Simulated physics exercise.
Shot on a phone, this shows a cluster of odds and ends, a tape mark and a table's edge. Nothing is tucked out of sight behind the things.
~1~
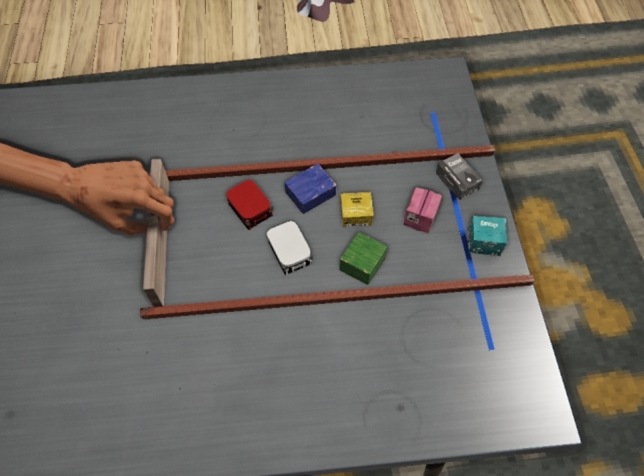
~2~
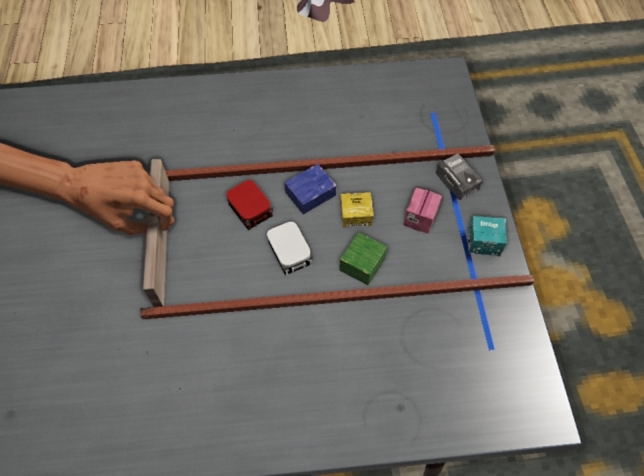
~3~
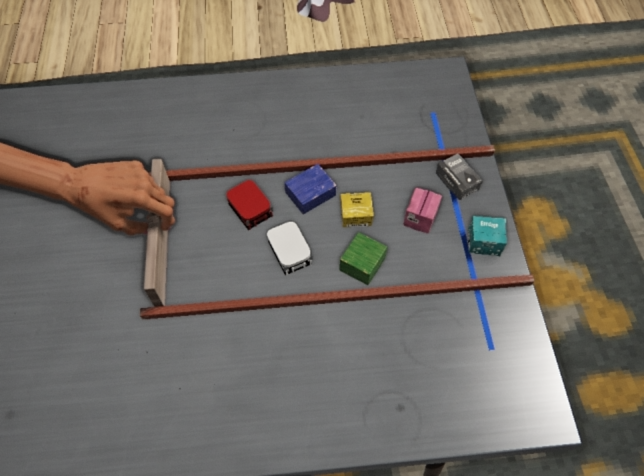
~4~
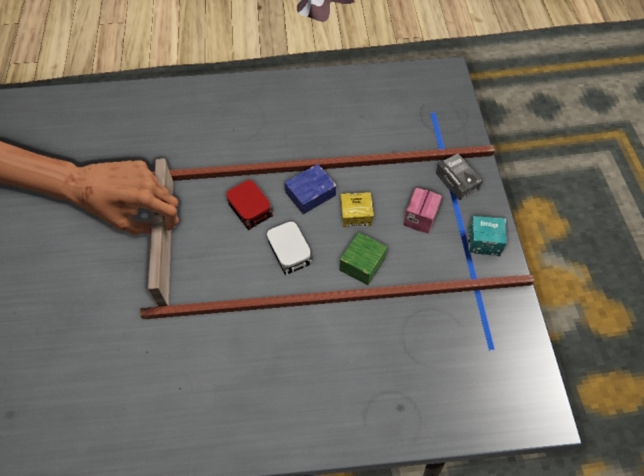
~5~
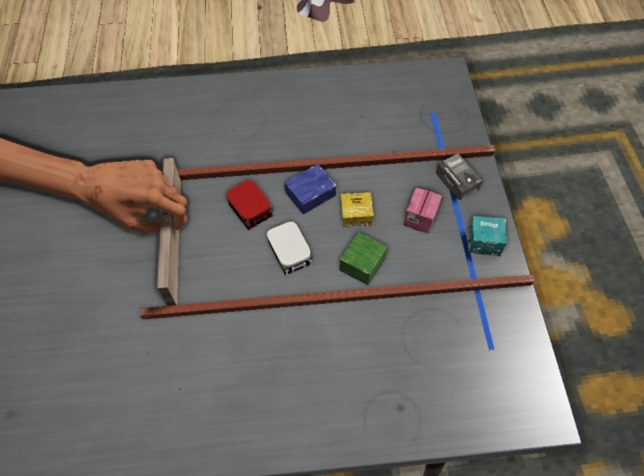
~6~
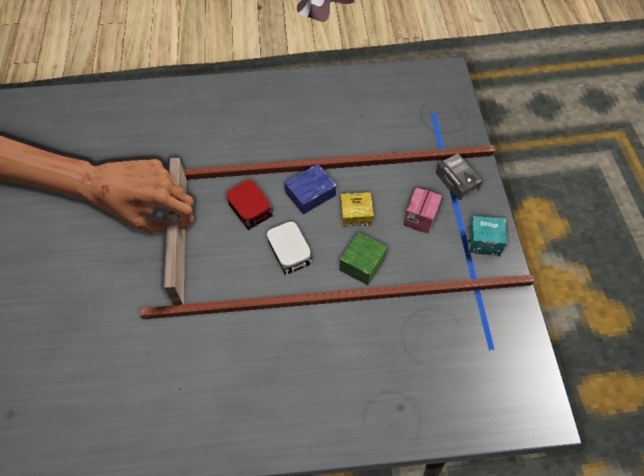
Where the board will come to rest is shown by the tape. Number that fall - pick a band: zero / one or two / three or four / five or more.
Band: Three or four.
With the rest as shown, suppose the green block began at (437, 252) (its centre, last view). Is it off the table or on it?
Note: From that start it hangs on.
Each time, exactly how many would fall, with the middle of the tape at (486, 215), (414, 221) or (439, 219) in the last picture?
Try 1: 6; try 2: 0; try 3: 2.
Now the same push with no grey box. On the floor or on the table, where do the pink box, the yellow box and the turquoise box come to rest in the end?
As for the pink box, it drops; the yellow box holds; and the turquoise box drops.
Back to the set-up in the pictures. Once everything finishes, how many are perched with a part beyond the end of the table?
Count of overhanging things: 3.
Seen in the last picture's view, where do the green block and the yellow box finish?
I'd put one close to (518, 247) and the other close to (503, 198).
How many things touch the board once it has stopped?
Number in contact with it: 2.
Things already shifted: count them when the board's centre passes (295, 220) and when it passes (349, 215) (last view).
Moved so far: 3, then 6.
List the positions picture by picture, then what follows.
The first picture shows turquoise box (487, 236); grey box (459, 177); pink box (422, 211); board (157, 231); tape (459, 218).
The second picture shows grey box (459, 177); board (157, 231).
The third picture shows pink box (422, 211); blue block (311, 189).
The fourth picture shows turquoise box (487, 236); red case (249, 205).
The fifth picture shows grey box (459, 177); white case (289, 248).
The sixth picture shows turquoise box (487, 236); grey box (459, 177); pink box (422, 211); board (176, 229); tape (459, 218).
Soon after, none off yet; turquoise box at rest near (487, 236); grey box at rest near (459, 177); pink box at rest near (422, 211).
In the end, the number that fall off is three or four; gone, pink box, grey box and turquoise box.
